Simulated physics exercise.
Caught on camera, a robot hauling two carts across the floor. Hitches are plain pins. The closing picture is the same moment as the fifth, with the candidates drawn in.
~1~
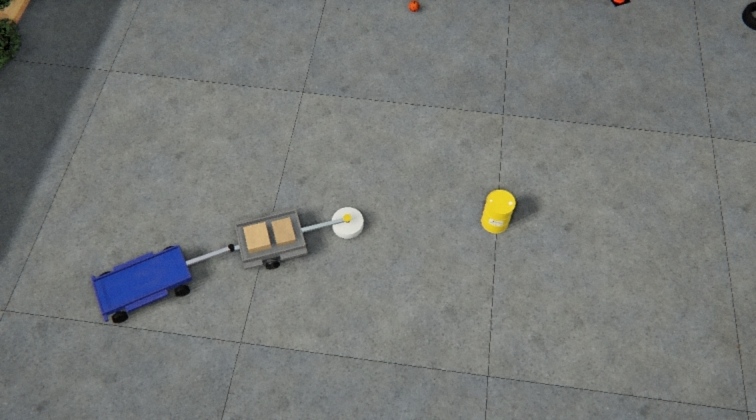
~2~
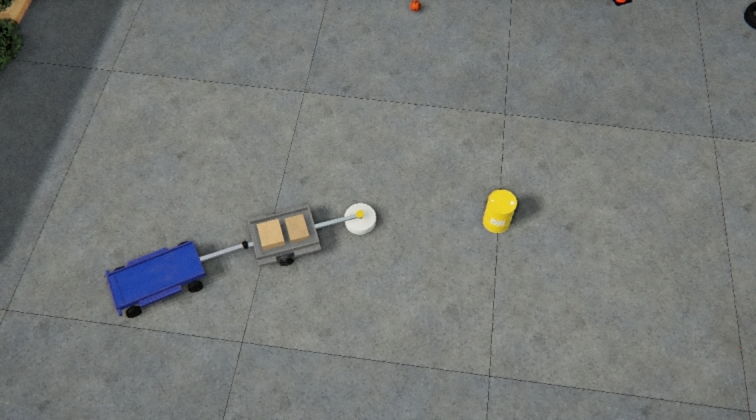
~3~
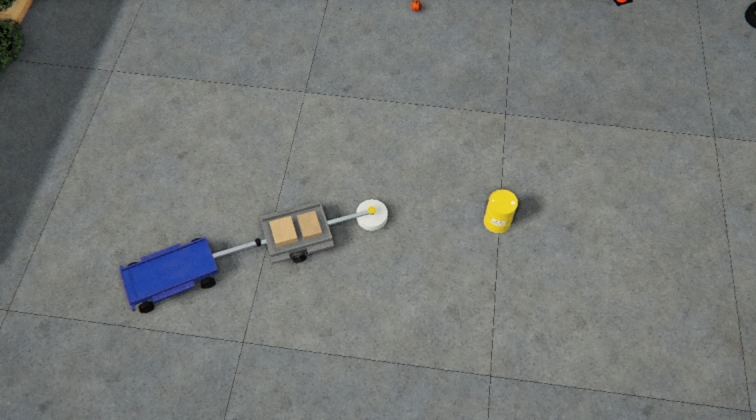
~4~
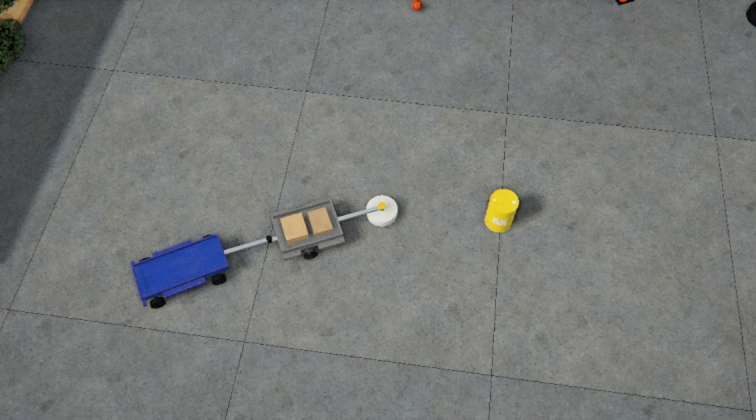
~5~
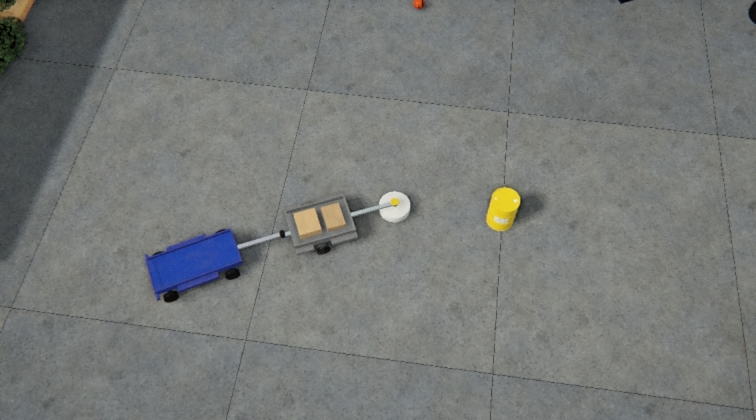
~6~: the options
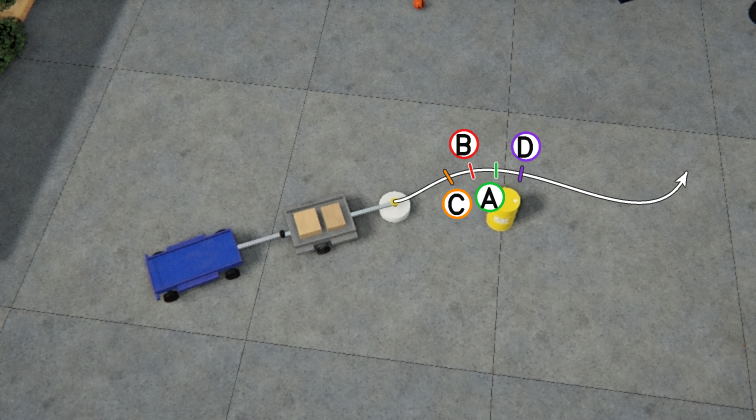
On a grey floor of large square slabs, a round white robot at the front of a line pulls a grey cart carrying two boxes, with a blue cart hitched behind. The train rolls a short way right and slightly upward, narrowing the gap to a yellow drum that stays put.
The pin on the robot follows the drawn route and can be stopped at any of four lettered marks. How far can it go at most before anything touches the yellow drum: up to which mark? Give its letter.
It should halt at D.
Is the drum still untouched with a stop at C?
Yes.
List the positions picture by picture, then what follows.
The first picture shows yellow drum (495, 221); robot (348, 222); grey cart (270, 237).
The second picture shows robot (360, 218); grey cart (284, 234); blue cart (156, 275); yellow drum (496, 221).
The third picture shows robot (372, 214); grey cart (296, 231); blue cart (169, 271); yellow drum (497, 221).
The fourth picture shows robot (382, 210); grey cart (307, 227); blue cart (181, 267); yellow drum (498, 221).
The fifth picture shows robot (395, 206); grey cart (320, 222); blue cart (194, 261); yellow drum (500, 219).
On the marked copy, A at (496, 170); B at (472, 171); C at (448, 177); D at (521, 174); the route from (395, 201) via (546, 180) to (687, 173).
With D. Early on, robot (436, 187), last cart (243, 246).
Further on, robot (480, 175), last cart (291, 231).
At the end, robot (519, 178), last cart (329, 218); nothing has been touched.
As for the rest, A is safe but short; B is safe but short; C is safe but short.
